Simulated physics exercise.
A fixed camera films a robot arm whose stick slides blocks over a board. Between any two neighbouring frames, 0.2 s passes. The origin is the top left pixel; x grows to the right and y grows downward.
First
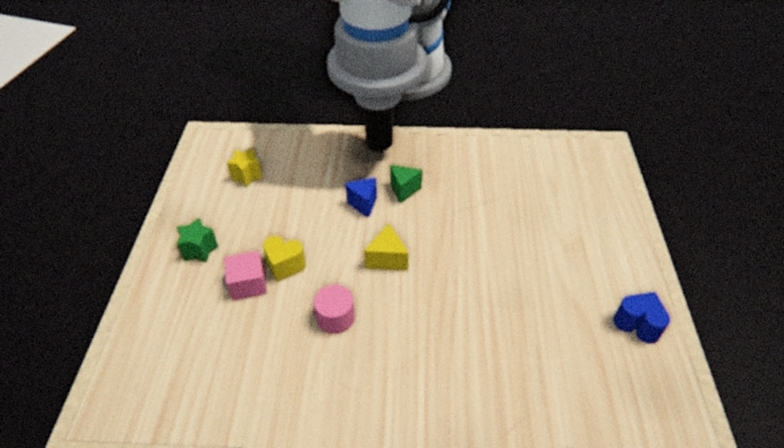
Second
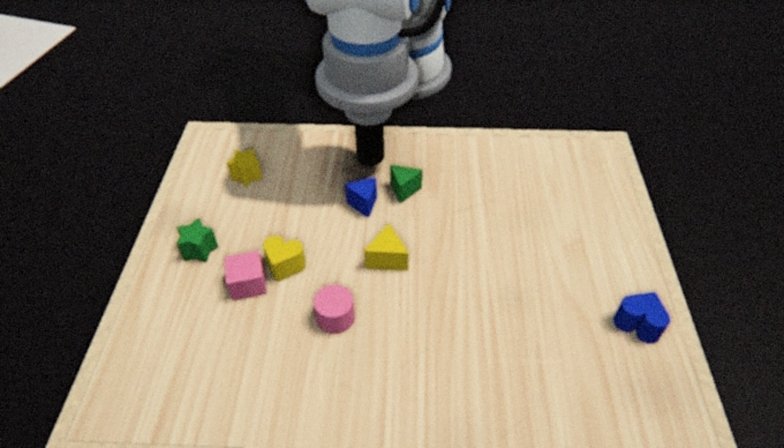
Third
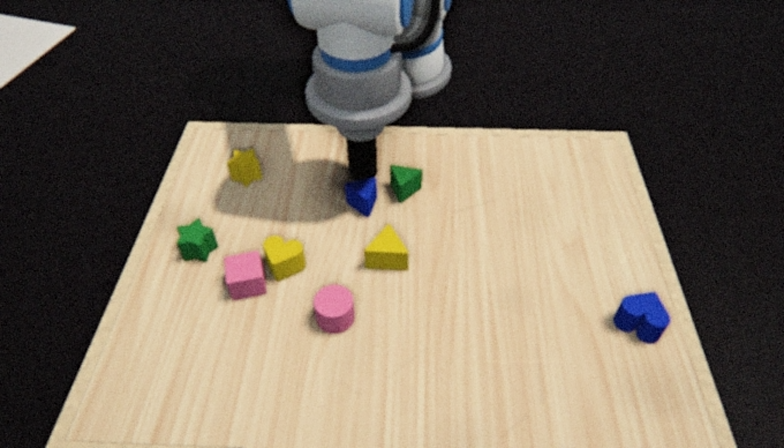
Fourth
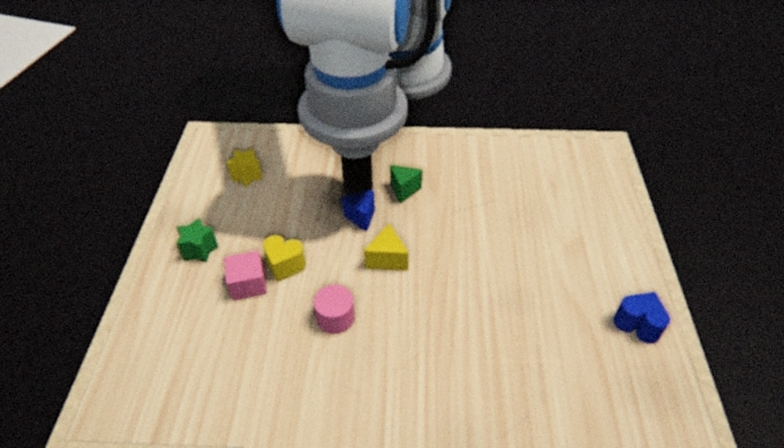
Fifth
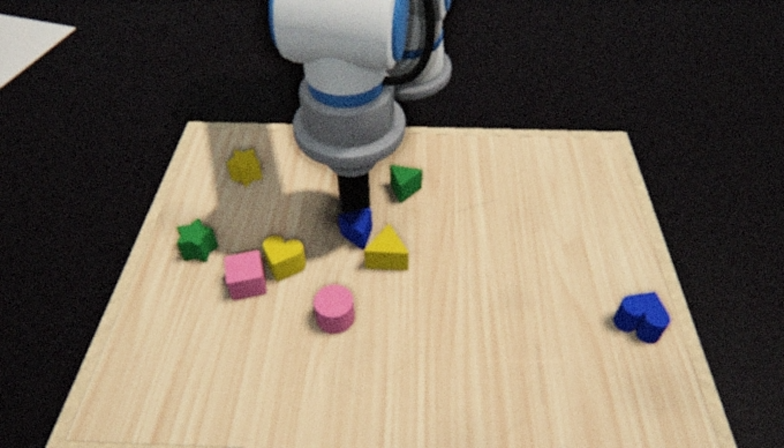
On a light wooden board scattered with colourful blocks, a robot arm moved its black stick down to the blue triangle and pushed it a short way toward the viewer, near the yellow triangle.
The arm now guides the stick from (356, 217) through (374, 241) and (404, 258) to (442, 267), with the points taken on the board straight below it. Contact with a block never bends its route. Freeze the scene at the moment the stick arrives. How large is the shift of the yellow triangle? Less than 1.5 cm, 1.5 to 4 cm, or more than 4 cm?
Offset: Above 4 cm.
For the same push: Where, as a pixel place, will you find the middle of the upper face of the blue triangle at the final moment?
Around (368, 251).
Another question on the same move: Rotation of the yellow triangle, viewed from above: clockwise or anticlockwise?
Top view: Clockwise.
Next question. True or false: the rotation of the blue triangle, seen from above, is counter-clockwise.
This is false.
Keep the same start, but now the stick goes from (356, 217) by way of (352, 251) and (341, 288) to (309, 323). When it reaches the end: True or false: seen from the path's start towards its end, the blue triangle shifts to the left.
That statement is accurate.
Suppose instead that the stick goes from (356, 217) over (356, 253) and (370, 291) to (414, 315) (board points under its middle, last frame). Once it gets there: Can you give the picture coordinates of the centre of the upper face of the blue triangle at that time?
Roughly at (371, 305).
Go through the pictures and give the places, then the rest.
In the first picture, lower end of the stick at (379, 143), tops of blocks, blue triangle at (363, 187), yellow triangle at (387, 242), green triangle at (404, 173).
In the second picture, stick at (370, 157), blocks as before.
In the third picture, stick at (363, 172), blocks as before.
In the fourth picture, stick at (358, 189), blue triangle at (360, 200).
In the fifth picture, stick at (355, 206), blue triangle at (357, 218), yellow triangle at (387, 242), green triangle at (404, 173).
The first path, step by step. One third of the way, stick at (374, 230); blue triangle at (364, 244), turned 20° clockwise; yellow triangle at (392, 246).
Two thirds of the way, stick at (406, 247); blue triangle at (368, 251), turned 50° clockwise; yellow triangle at (413, 263), turned 40° clockwise.
At the end, stick at (444, 256); blue triangle at (368, 251), turned 50° clockwise; yellow triangle at (426, 270), turned 75° clockwise; green triangle not moved.
